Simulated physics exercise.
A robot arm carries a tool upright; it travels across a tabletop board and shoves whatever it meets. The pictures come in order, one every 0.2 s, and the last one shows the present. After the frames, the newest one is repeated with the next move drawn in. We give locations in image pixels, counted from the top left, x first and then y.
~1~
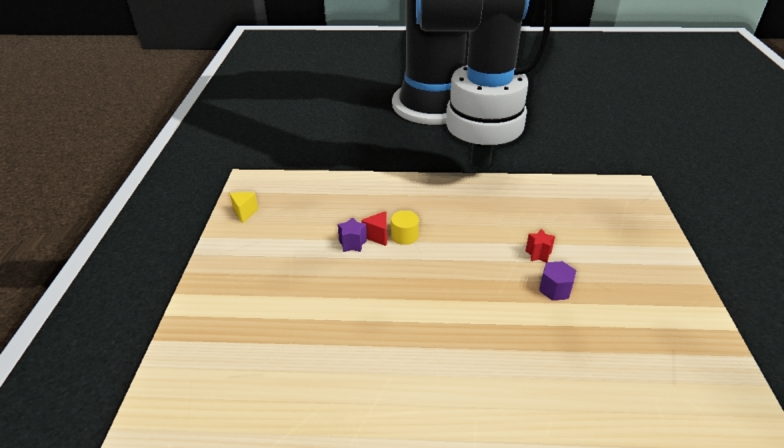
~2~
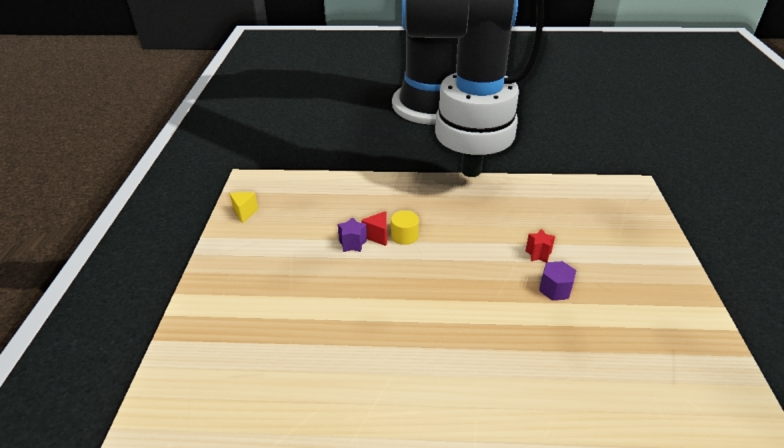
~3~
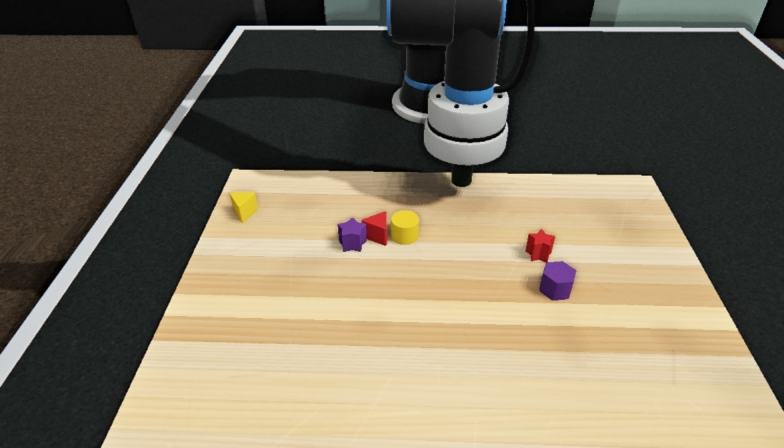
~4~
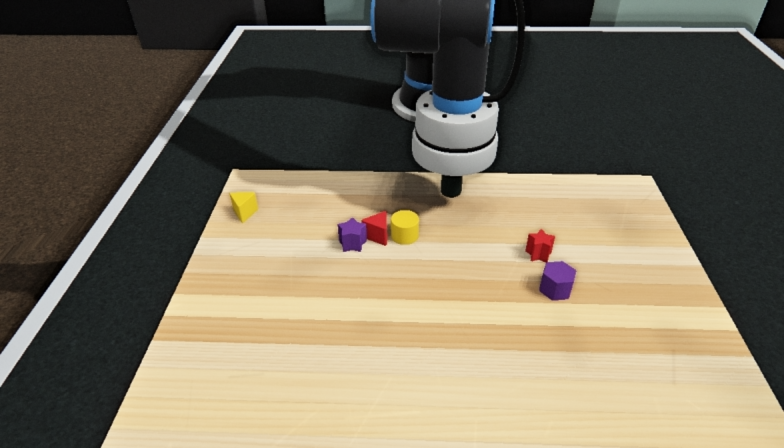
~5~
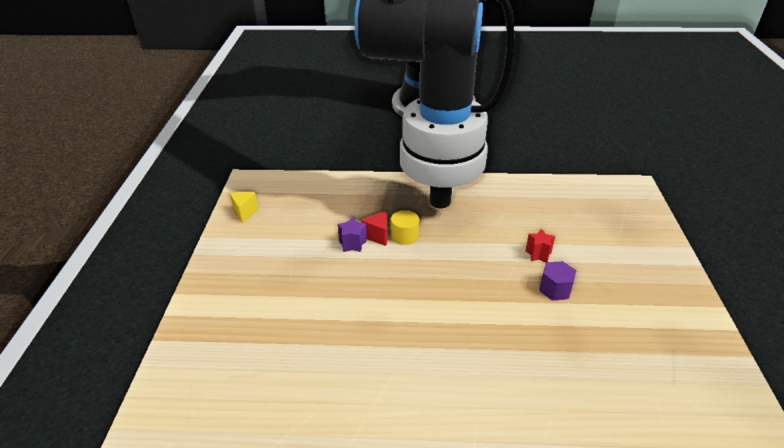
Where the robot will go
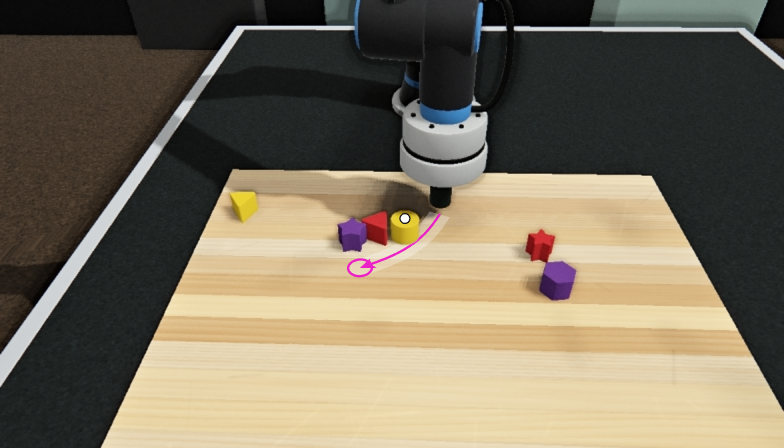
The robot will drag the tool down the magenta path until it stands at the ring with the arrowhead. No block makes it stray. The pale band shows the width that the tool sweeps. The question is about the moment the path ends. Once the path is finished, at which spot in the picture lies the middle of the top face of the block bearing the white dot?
Put as a pixel place, it's (348, 234).
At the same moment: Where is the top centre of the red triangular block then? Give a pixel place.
I'd place it at (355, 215), taking the centre of its top.
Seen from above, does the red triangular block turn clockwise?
Yes, I think so.
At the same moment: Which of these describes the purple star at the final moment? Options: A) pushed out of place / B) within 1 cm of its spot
It's A.
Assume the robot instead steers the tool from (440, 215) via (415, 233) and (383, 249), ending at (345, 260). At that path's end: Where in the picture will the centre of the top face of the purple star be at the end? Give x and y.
It should be at about (334, 228).
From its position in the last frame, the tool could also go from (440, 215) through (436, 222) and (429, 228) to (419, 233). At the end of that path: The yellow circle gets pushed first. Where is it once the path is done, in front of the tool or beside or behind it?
The tool pushes it to the end.
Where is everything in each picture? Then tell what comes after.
Tool's lower end at (481, 163); purple star at (351, 227); red triangular block at (378, 219); yellow circle at (405, 219), in the first frame.
Tool at (471, 173); blocks still, in the second frame.
Tool at (461, 182); blocks still, in the third frame.
Tool at (451, 193); blocks still, in the fourth frame.
Tool at (440, 203); purple star at (351, 227); red triangular block at (378, 219); yellow circle at (405, 219), in the fifth frame.
Drawn move, from (440, 215) over (423, 236) and (396, 254) to (360, 268); the dot is on the yellow circle.
On the path given first. One third of the way, tool at (423, 225); red triangular block at (374, 220); yellow circle at (398, 222).
Two thirds of the way, tool at (395, 243); purple star at (339, 228), turned 15° anticlockwise; red triangular block at (359, 217), turned 40° clockwise; yellow circle at (371, 230).
At the end, tool at (359, 256); purple star at (326, 227); red triangular block at (355, 215), turned 55° clockwise; yellow circle at (348, 234).
